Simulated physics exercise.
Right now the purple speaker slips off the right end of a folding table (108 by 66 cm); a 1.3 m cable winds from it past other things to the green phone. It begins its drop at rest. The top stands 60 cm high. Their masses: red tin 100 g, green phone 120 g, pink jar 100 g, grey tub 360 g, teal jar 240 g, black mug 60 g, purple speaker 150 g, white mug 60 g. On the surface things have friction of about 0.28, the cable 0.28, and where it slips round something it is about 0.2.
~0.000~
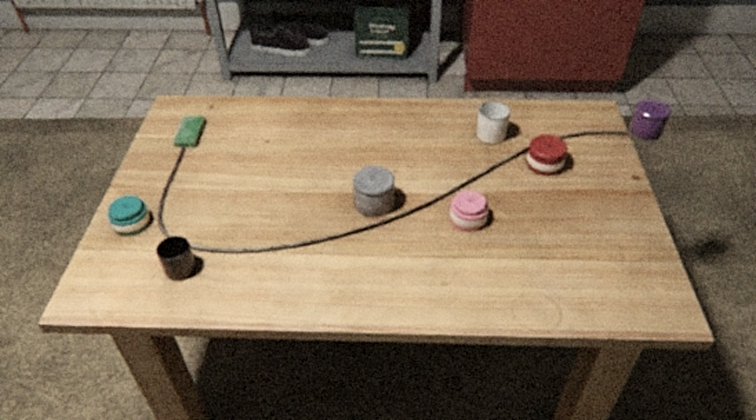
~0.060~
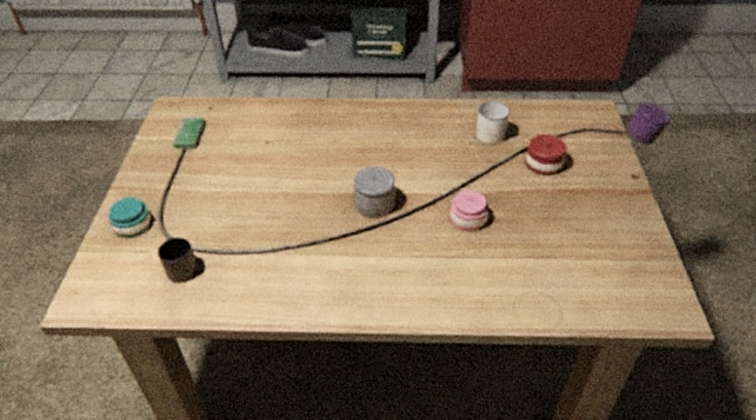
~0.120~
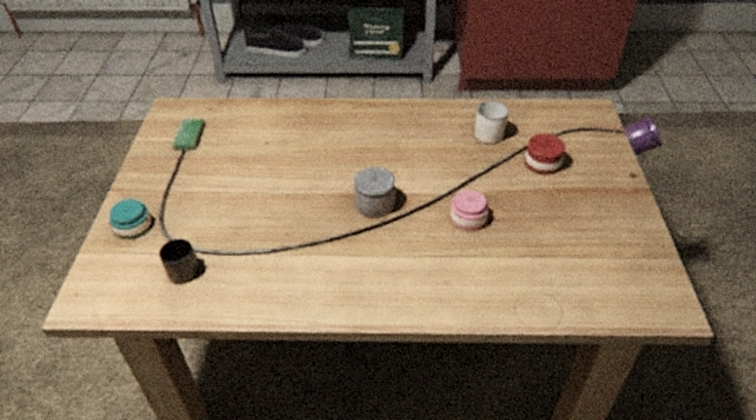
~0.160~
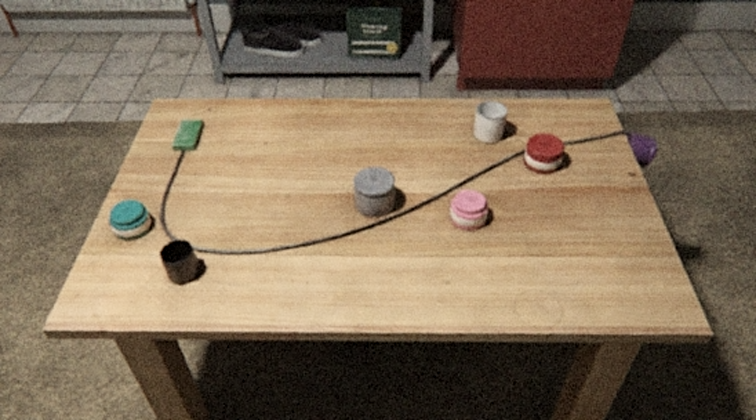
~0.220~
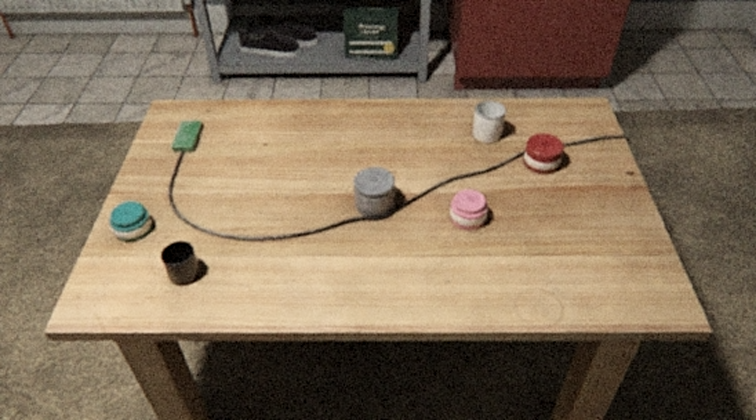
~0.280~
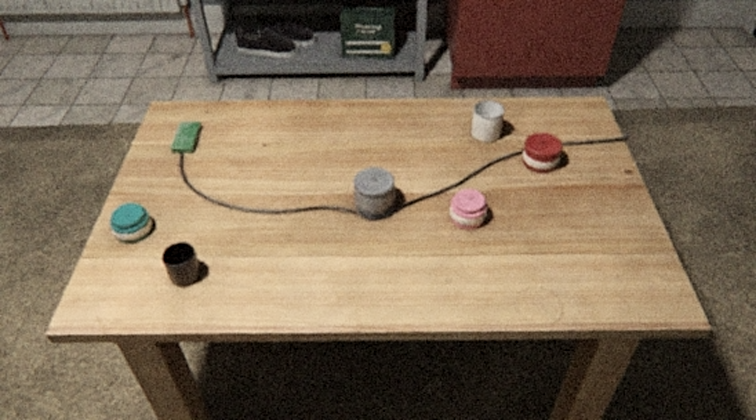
The purple speaker tips over the right edge of the wooden table and drops out of sight below it, with the cable trailing after it. The cable then draws away from the black mug and straightens against the grey tub, while the green phone at its other end barely shifts.
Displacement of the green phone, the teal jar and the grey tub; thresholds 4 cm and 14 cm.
Result: My guess is the green phone covers a big distance, my guess is the teal jar covers only a tiny distance, my guess is the grey tub covers only a tiny distance.
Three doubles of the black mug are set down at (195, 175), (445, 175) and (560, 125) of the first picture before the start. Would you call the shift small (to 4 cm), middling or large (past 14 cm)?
The first moves a long way, the second just a bit, and the third just a bit.
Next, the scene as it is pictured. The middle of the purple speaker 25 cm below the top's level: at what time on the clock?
Time: 0.30 s.
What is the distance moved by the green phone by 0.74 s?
Green phone: 30 cm.
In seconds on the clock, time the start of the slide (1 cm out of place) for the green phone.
Green phone at 0.36 s on the clock.
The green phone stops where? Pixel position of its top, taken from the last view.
End position in the last picture: Approx. (312, 179).
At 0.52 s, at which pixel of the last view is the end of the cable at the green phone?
(267, 147), roughly.
After 0.5 s, the cable's tail end at (267, 147); green phone 16 cm off its start, grey tub 2 cm off its start, purple speaker over the edge.
After 0.7 s, the cable's tail end at (322, 183); green phone 29 cm off its start, grey tub 2 cm off its start, purple speaker over the edge.
After 1.0 s, the cable's tail end at (333, 192); green phone 33 cm off its start at (312, 179), grey tub 2 cm off its start at (376, 174), purple speaker over the edge.
After 1.2 s, the cable's tail end at (333, 192); green phone 33 cm off its start, grey tub 2 cm off its start, purple speaker over the edge.
After 2.4 s, the cable's tail end at (333, 192); green phone 33 cm off its start at (312, 179), grey tub 2 cm off its start at (376, 174), teal jar 0 cm off its start at (127, 214), purple speaker over the edge.
